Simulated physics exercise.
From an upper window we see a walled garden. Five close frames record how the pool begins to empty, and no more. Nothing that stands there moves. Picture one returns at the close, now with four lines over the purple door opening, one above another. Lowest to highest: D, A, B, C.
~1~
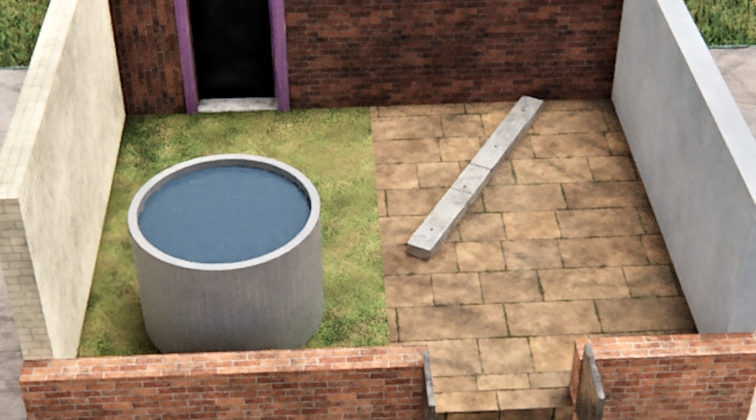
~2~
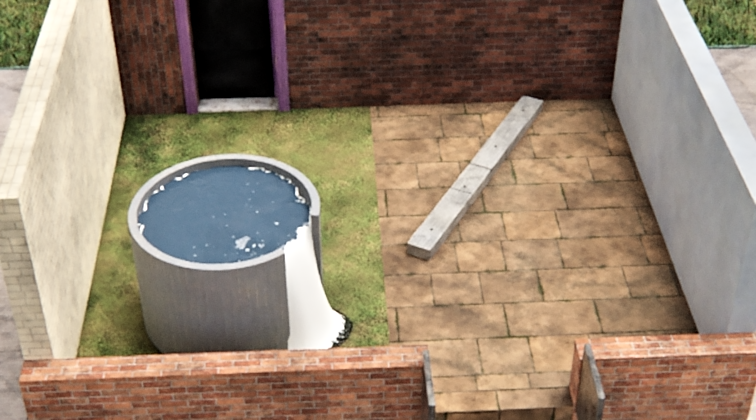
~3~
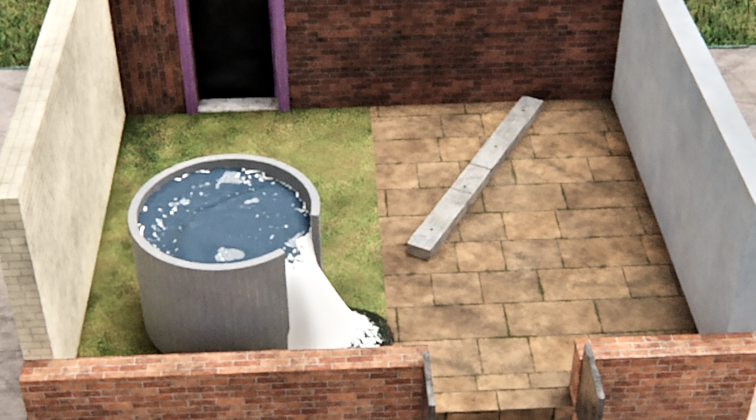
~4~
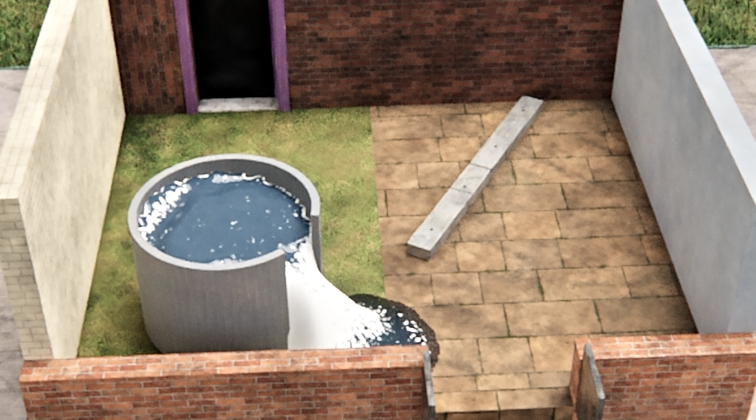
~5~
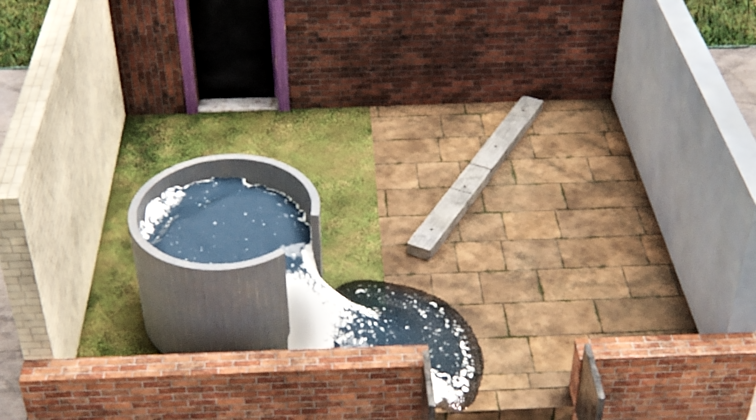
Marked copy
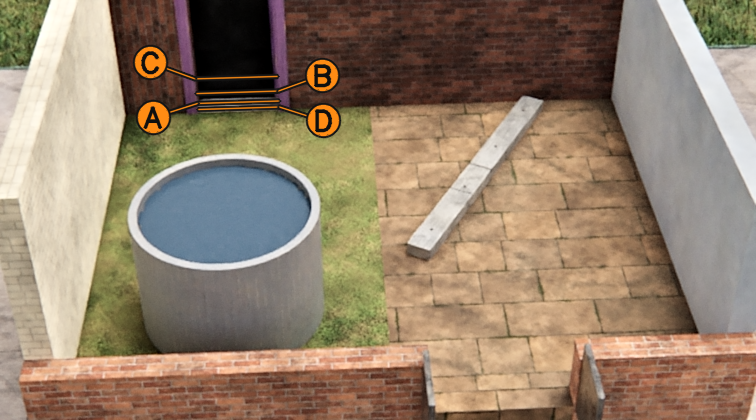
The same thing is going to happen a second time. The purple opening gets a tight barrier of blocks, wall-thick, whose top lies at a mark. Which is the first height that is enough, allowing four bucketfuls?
D will do.
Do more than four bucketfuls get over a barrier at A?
No.
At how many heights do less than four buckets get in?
All of them.
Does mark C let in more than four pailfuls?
No, that is safe.
On the marked copy, A at (238, 102); B at (237, 92); C at (236, 77); D at (238, 108); from the bottom up D, A, B, C.
With A, nothing gets over.
With B, nothing gets over.
With C, nothing gets over.
With D, nothing gets over.
